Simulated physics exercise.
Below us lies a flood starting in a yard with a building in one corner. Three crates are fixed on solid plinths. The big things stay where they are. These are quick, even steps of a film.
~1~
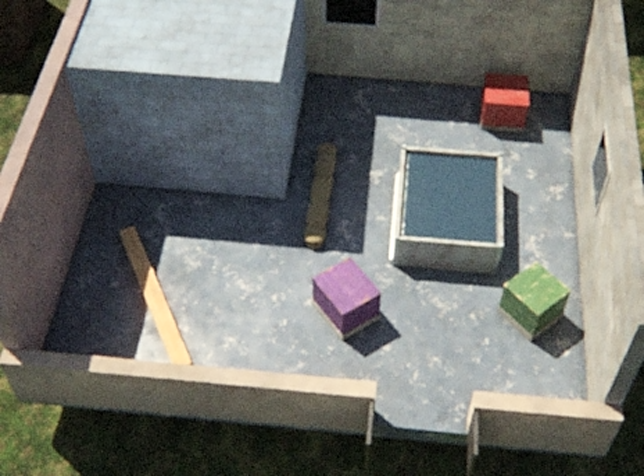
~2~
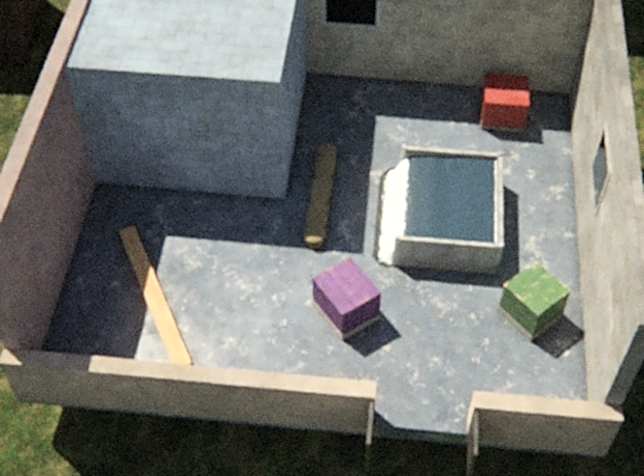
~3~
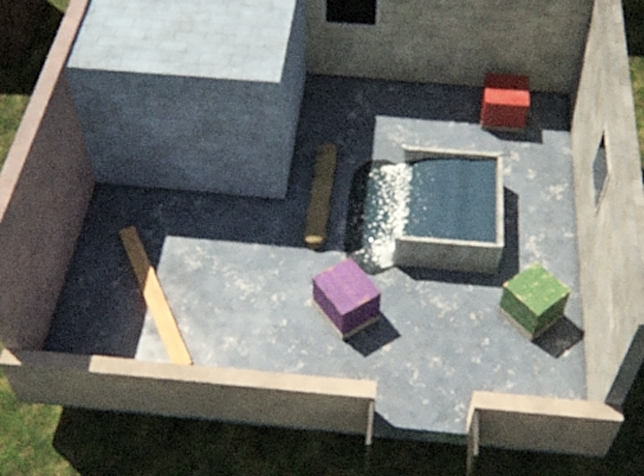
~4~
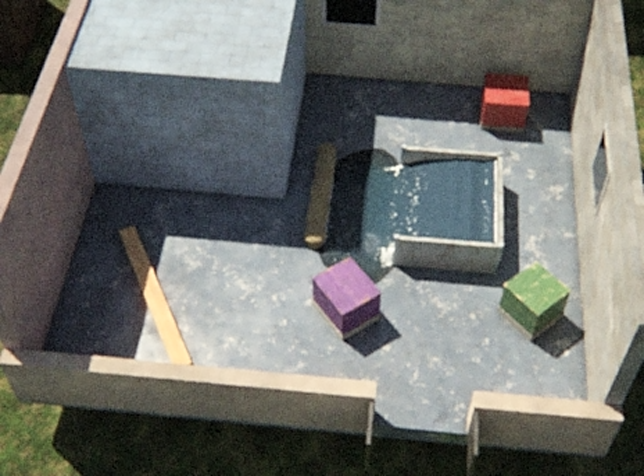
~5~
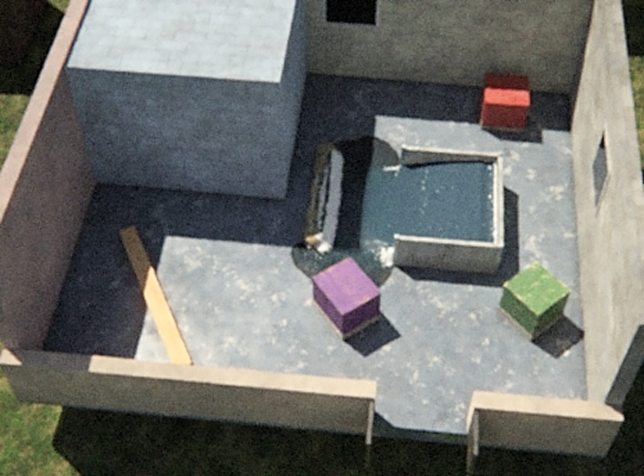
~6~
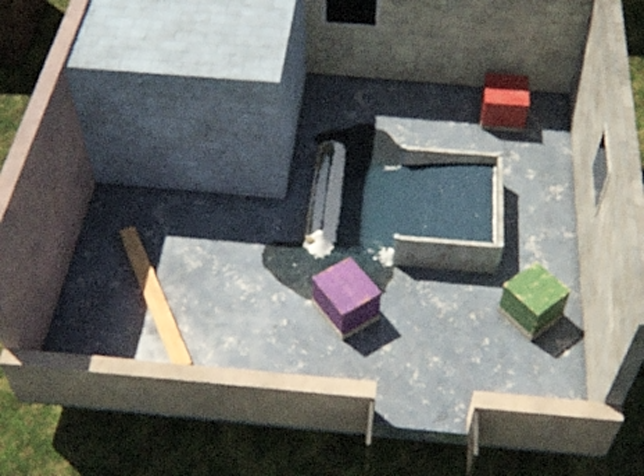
Water bursting from the left side of an open tank in a walled yard, spreading left around a log and purple block.
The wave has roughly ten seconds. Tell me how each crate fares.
One by one: The red crate is wetted; the purple crate is wetted; the green crate escapes dry.
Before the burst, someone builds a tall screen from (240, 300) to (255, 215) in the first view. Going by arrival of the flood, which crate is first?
That is the purple crate.
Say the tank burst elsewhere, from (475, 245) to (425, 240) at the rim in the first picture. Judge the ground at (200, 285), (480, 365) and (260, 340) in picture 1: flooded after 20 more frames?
In that order: Clear, flooded, wet.
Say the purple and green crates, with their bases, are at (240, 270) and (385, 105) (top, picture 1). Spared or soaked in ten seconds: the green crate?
Then: Green crate gets wet.
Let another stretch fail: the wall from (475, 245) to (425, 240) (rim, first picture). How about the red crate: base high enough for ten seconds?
My reading: The red crate keeps dry.
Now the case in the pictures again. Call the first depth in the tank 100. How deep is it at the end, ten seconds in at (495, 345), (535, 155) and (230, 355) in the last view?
About 10, 8 and 8 per cent.
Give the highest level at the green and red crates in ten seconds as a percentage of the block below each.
In turn 70 and 160 per cent.
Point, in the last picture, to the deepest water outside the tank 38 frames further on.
At about (561, 94).
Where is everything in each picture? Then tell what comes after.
The first frame shows the open tank at (450, 198) is whole and still.
In the second frame, the front is at (393, 172), out from the gap at (401, 209).
In the third frame, water pours out at (400, 211) and has run to (379, 163).
In the fourth frame, water pours out at (400, 212) and has run to (347, 161).
In the fifth frame, the front is at (303, 266), out from the gap at (400, 212).
In the sixth frame, water pours out at (400, 212) and has run to (273, 264).
A moment on, water covers 25 % of the floor; the red crate not reached, the purple crate water round its plinth, the green crate not reached.
Next, water covers 40 % of the floor; the red crate not reached, the purple crate water round its plinth, the green crate not reached.
Then, water covers 55 % of the floor; the red crate water round its plinth, the purple crate water round its plinth, the green crate water round its plinth.
Later, water covers 85 % of the floor; the red crate water round its plinth, the purple crate water round its plinth, the green crate water round its plinth.
In the end, water covers 95 % of the floor; the red crate was topped, the purple crate was topped, the green crate stayed above the water.
